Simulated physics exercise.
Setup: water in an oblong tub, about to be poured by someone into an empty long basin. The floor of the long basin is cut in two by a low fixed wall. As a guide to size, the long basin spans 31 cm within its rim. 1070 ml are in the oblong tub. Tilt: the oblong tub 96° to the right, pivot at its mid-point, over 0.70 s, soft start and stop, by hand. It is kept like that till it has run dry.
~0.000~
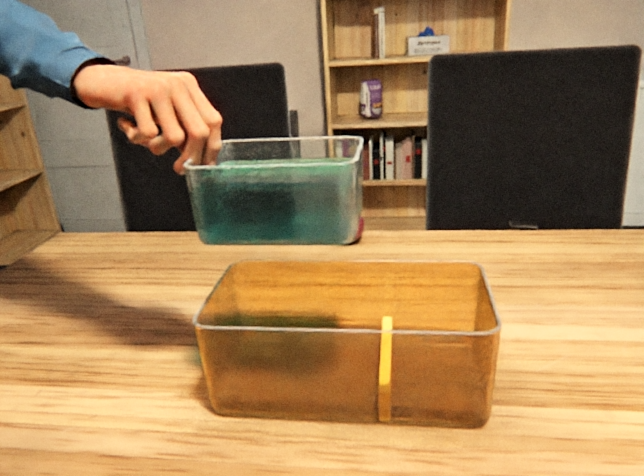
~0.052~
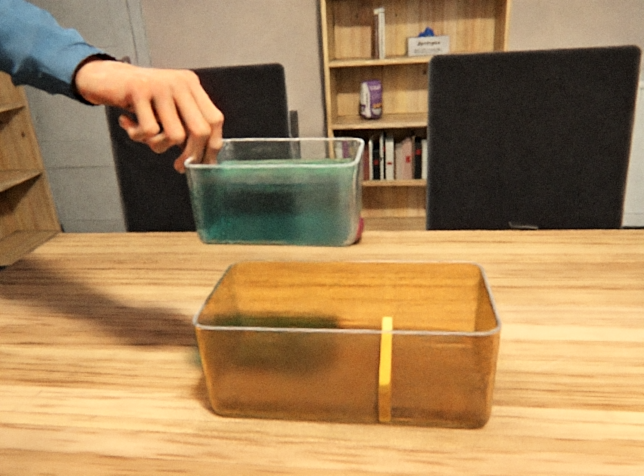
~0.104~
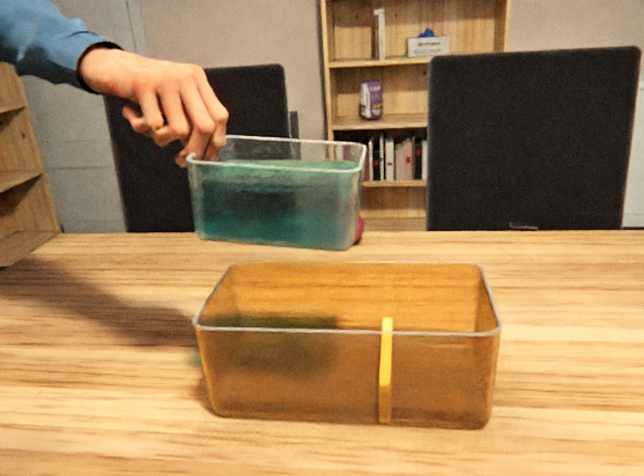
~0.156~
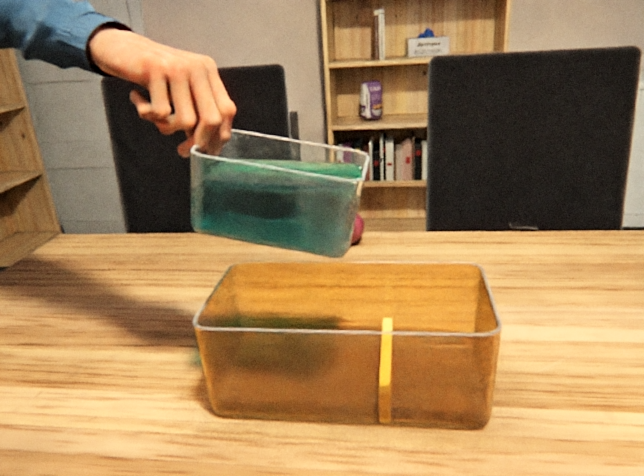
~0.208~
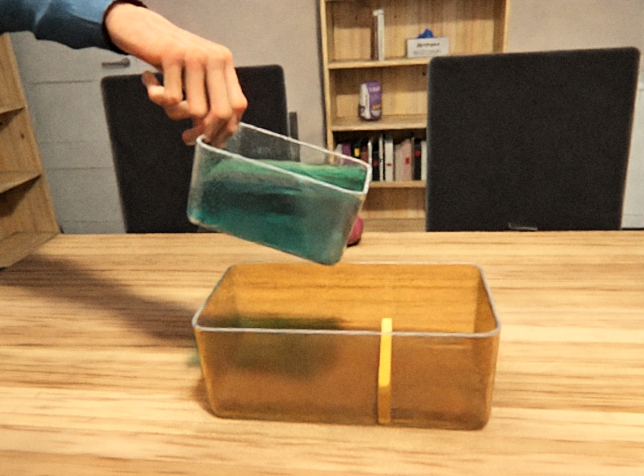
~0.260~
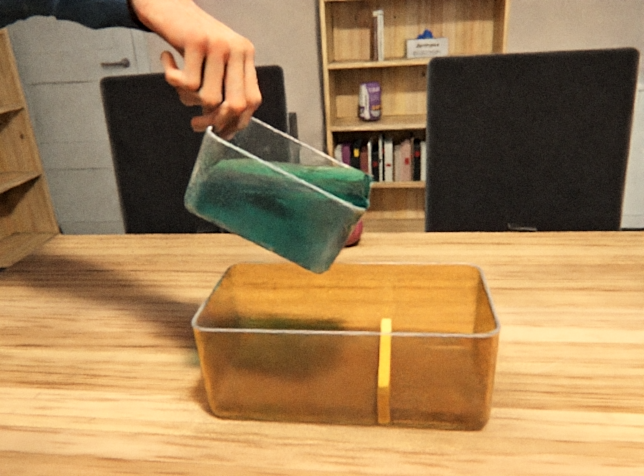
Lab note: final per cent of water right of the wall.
Approx. 50 %.
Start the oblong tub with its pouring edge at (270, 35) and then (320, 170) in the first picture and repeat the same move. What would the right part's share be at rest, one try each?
Result: 30 per cent, then 35 per cent.
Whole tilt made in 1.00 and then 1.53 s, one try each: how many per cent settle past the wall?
It comes to 55 per cent, and then 60 per cent.
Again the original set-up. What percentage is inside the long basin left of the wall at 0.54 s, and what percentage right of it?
I'd say some 0 in a hundred on the left and 32 on the right.
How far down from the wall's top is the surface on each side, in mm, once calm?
22 mm left, 4 mm right.
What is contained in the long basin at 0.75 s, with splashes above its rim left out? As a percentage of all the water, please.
Roughly 70 per cent.
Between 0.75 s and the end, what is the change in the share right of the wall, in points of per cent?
Result: A decrease, close to 5.
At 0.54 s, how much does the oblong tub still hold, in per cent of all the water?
Around 32 in a hundred.
Then, 0.54 s in, the tilt is 84° and 32 per cent is still to pour, 0 is left of the wall and 32 right of it.
Then, 0.75 s in, the tilt is 96° and 9 per cent is still to pour, 16 is left of the wall and 55 right of it.
Then, 0.96 s in, the tilt is 96° and 3 per cent is still to pour, 26 is left of the wall and 62 right of it.
Then, 1.20 s in, the tilt is 96° and 1 per cent is still to pour, 41 is left of the wall and 51 right of it.
Finally, 43 per cent lies left of the wall, 50 right of it and 6 outside.
